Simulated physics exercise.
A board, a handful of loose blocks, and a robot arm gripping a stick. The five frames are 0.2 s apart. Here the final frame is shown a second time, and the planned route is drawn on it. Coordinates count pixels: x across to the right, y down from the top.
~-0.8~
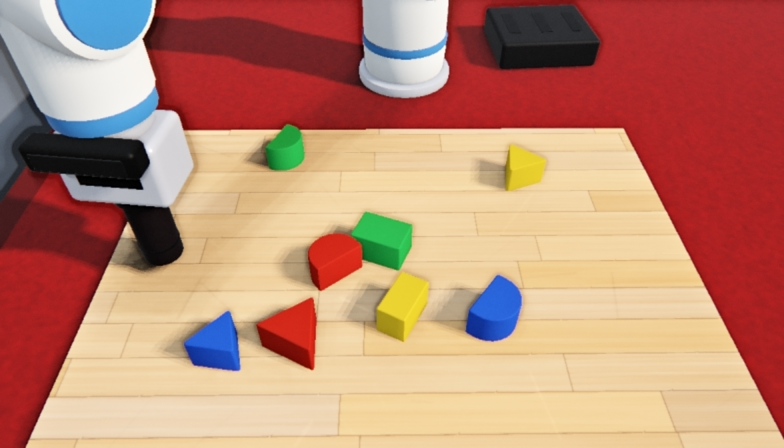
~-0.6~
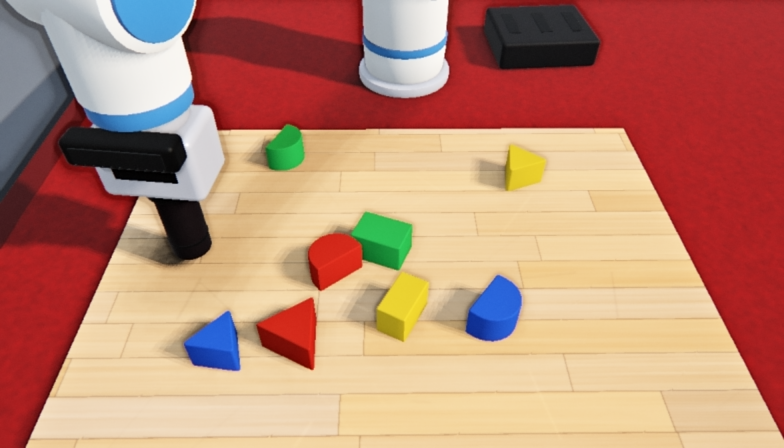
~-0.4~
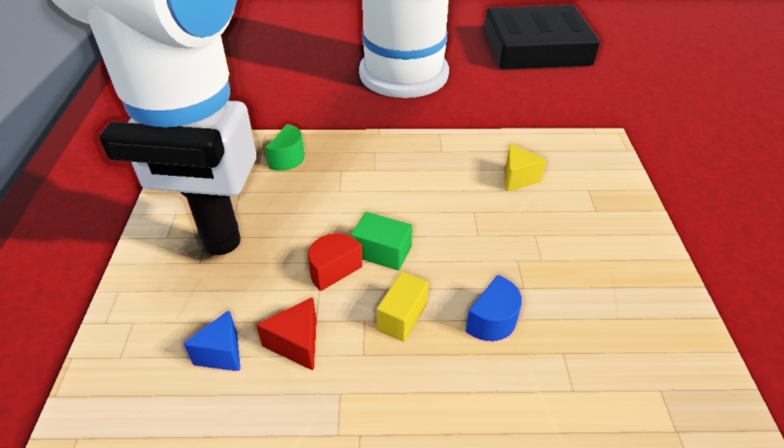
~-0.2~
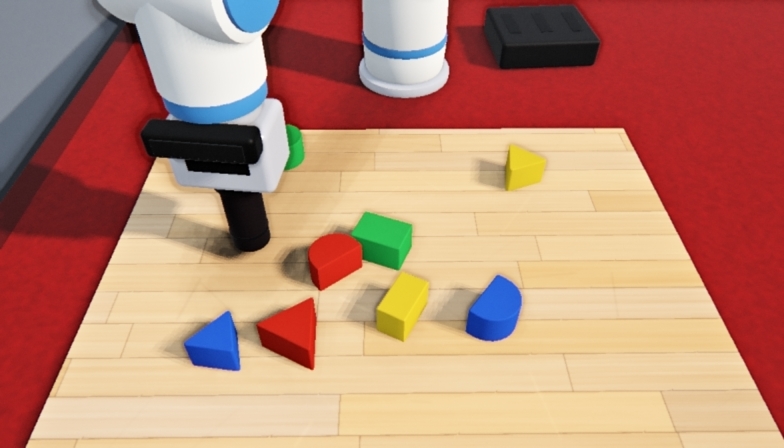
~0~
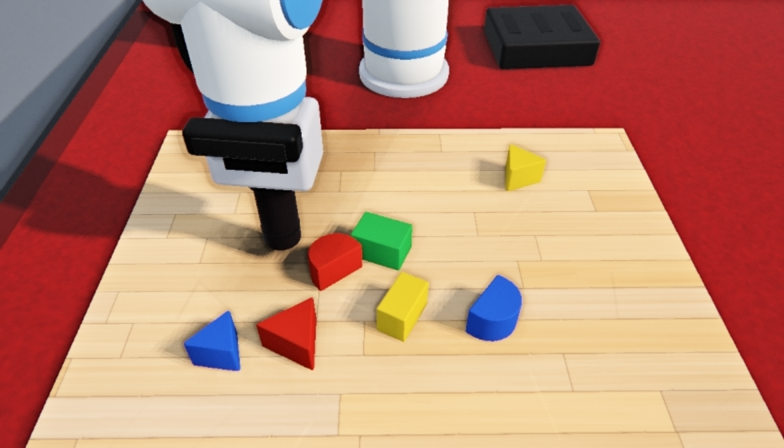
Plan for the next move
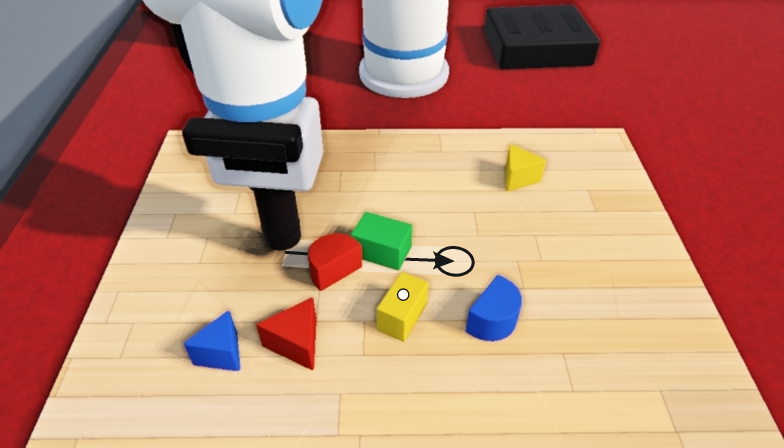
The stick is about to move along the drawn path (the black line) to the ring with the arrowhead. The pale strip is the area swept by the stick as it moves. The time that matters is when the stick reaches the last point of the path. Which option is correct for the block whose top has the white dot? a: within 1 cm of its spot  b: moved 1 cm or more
Option b.
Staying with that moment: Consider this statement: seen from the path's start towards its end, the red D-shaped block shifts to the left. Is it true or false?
False
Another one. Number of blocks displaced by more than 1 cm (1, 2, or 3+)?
Displaced: Three or more.
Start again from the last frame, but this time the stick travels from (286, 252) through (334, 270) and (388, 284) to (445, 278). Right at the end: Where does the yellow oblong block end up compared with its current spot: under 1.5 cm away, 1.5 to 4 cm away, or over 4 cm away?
It ends 1.5 to 4 cm from its spot.
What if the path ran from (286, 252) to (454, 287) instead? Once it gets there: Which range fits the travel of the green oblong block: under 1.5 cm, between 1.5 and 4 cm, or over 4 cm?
Movement: Over 4 cm.
The line goes in a line from (286, 252) to (455, 261); the dot is on the yellow oblong block.
The first path, step by step. One third of the way, stick (341, 242); red D-shaped block (363, 258), turned 35° clockwise; green oblong block (390, 228).
Two thirds of the way, stick (399, 245); red D-shaped block (405, 268), turned 80° clockwise; green oblong block (439, 220), turned 35° anticlockwise; yellow oblong block (414, 307), turned 30° clockwise.
At the end, stick (456, 247); red D-shaped block (408, 268), turned 85° clockwise; green oblong block (473, 210), turned 95° anticlockwise; yellow oblong block (414, 308), turned 35° clockwise; blue D-shaped block unmoved.
